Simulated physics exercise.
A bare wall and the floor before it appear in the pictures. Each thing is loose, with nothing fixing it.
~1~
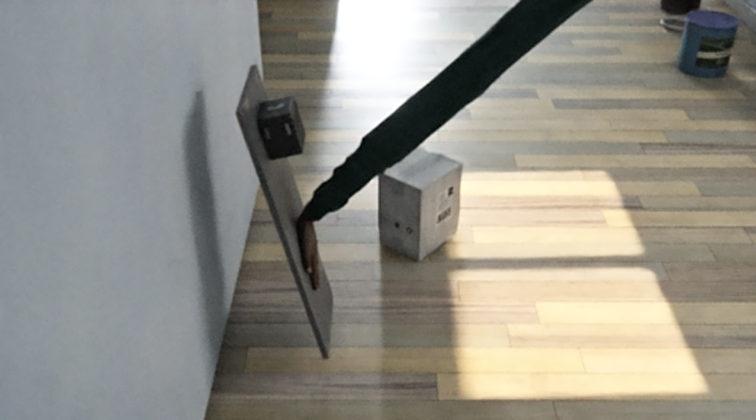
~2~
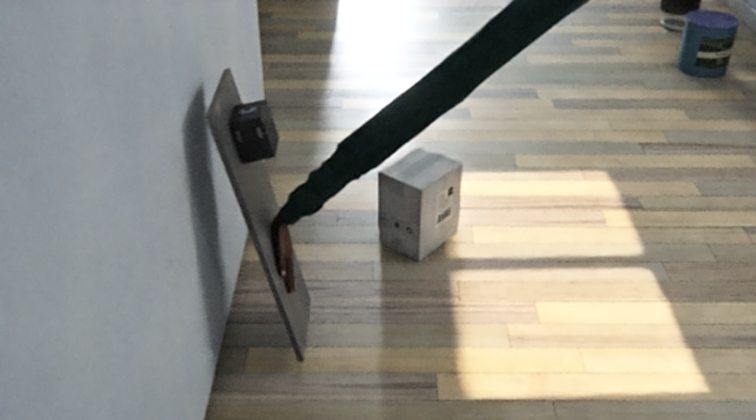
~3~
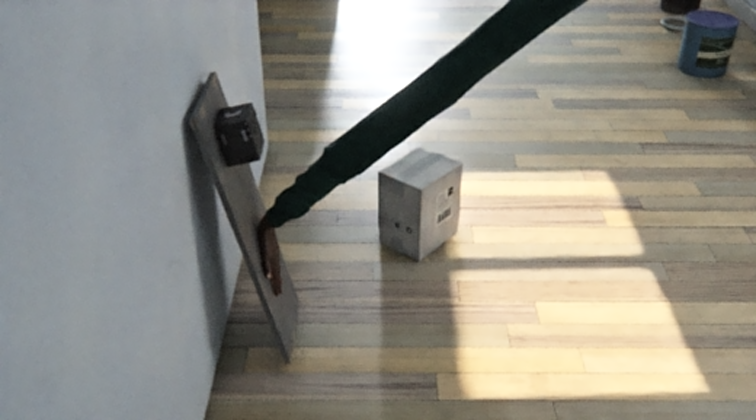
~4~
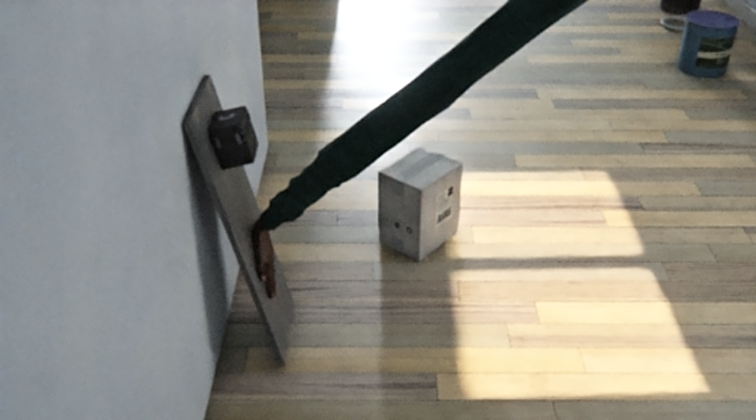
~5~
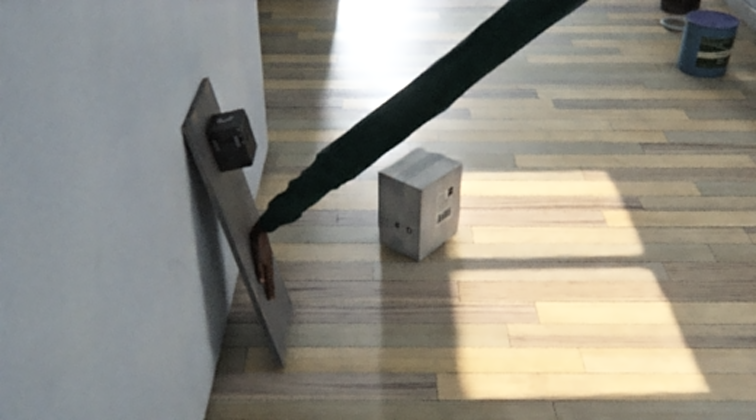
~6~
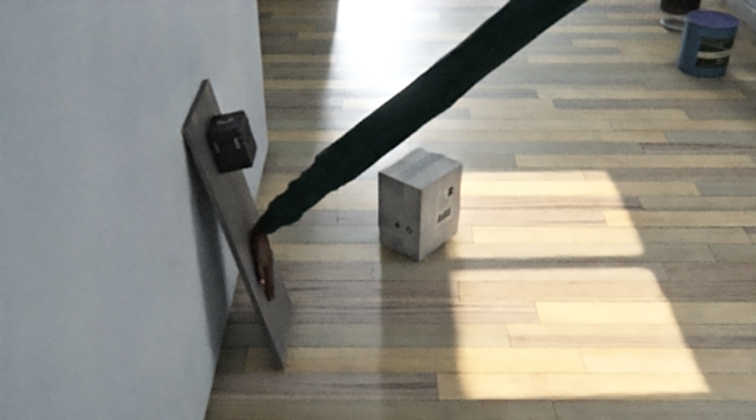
To begin with, a hand in a dark green sleeve holds a tilted grey board, a small black block on its face, near a bare wall. The hand moves the board a short way left until it leans on the wall, then both stay nearly still, the whitish box unmoved on the wooden floor.
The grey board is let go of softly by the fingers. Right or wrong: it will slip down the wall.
Wrong.
Then, 0.20 s later than the last frame, all is still.
Then, 0.50 s later than the last frame, grey board resting near (245, 230).
When it is over, both as before. End places, in pixels of the last picture, grey board near (245, 230). The board stays up.
